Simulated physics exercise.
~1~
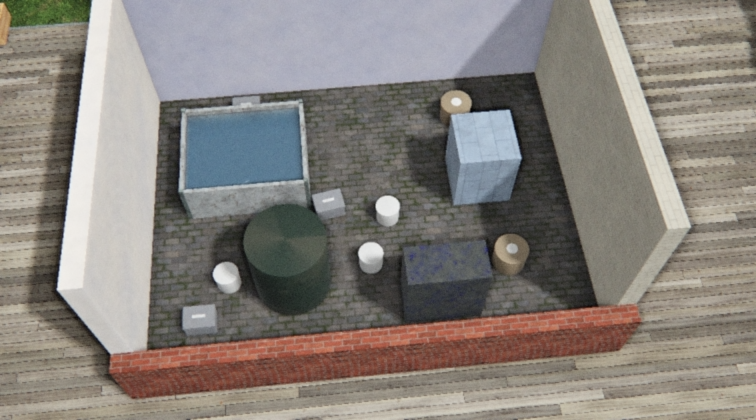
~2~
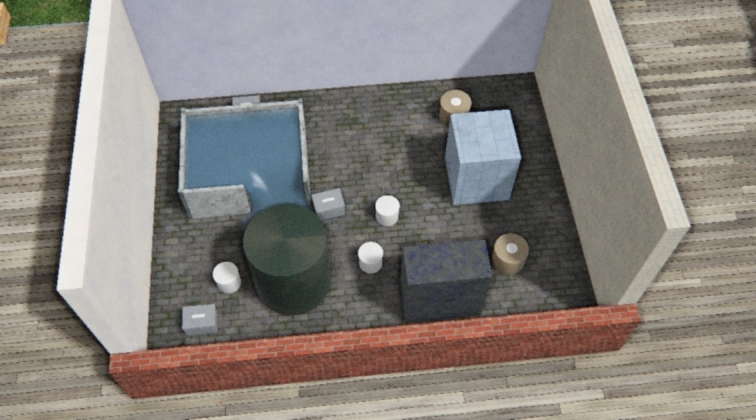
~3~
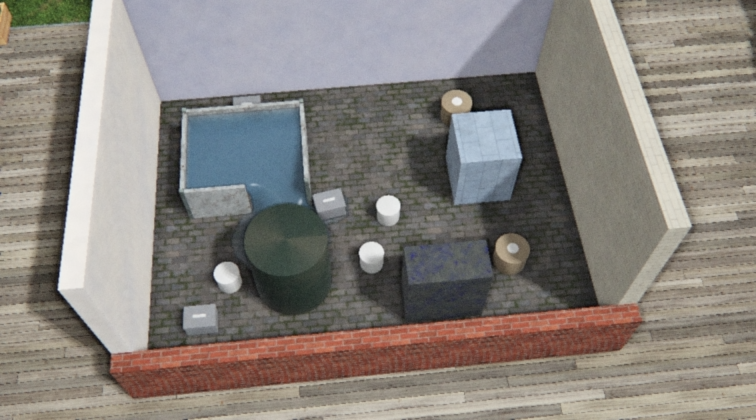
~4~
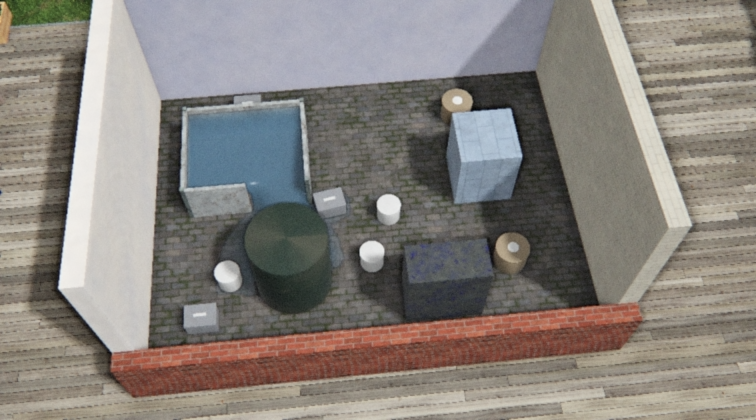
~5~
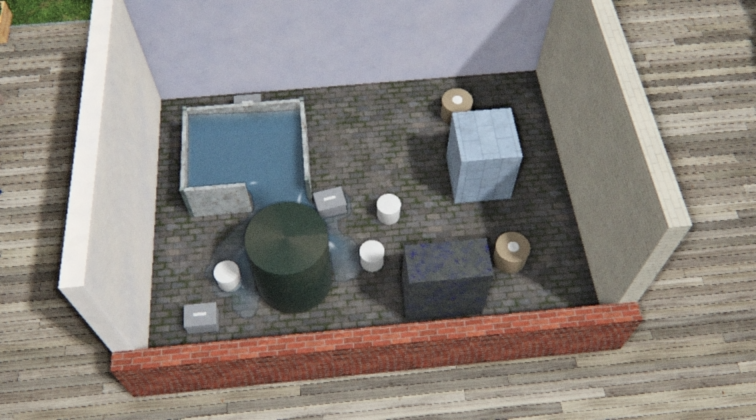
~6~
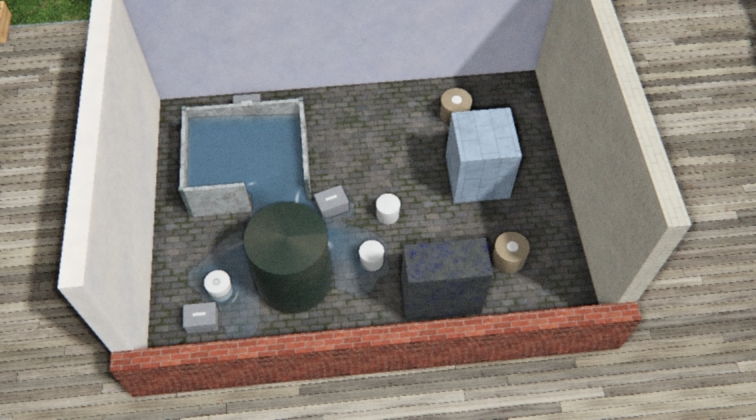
The clip opens on a walled yard with a full water tank at the upper left, a dark green cylinder, blocks and small containers. Part of the tank's front wall gives way, and water runs out around the cylinder. It spreads thinly across the paving, and the white container at left shifts slightly.
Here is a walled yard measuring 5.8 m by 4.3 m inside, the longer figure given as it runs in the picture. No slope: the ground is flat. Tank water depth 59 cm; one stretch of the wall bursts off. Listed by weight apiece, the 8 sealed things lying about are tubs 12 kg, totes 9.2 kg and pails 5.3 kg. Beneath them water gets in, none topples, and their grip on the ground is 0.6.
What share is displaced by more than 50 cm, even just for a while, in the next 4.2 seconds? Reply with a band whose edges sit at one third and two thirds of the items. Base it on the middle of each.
Band: One third to two thirds.
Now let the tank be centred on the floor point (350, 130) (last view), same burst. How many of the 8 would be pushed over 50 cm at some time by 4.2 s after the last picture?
Result: 4 of them.
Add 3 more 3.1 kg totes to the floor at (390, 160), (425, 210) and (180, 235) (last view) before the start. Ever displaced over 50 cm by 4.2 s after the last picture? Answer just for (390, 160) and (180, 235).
Taking them in order: Below the mark and above the mark.
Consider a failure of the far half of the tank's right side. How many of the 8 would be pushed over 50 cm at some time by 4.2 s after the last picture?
You'd get 1 in that case.
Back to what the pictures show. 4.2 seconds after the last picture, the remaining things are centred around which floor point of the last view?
I'd put it around (391, 230).
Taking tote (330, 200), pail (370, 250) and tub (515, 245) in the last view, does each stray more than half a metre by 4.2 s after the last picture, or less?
The first is inside the limit, the second beyond the limit, and the third beyond the limit.
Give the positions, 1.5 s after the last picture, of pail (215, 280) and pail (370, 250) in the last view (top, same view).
Estimated pixels: (167, 340) and (524, 257).
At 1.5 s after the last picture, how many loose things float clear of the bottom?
Count at that moment: 3.
Then, 0.4 s after the last picture 1 of 8 are over 50 cm from their spots; 0 afloat.
Then, 1.5 s after the last picture 3 of 8 are over 50 cm from their spots; 3 afloat.
Then, 2.8 s after the last picture 5 of 8 are over 50 cm from their spots; 4 afloat.
Then, 4.2 s after the last picture 4 of 8 are over 50 cm from their spots, and 5 have been at some point; 4 afloat.
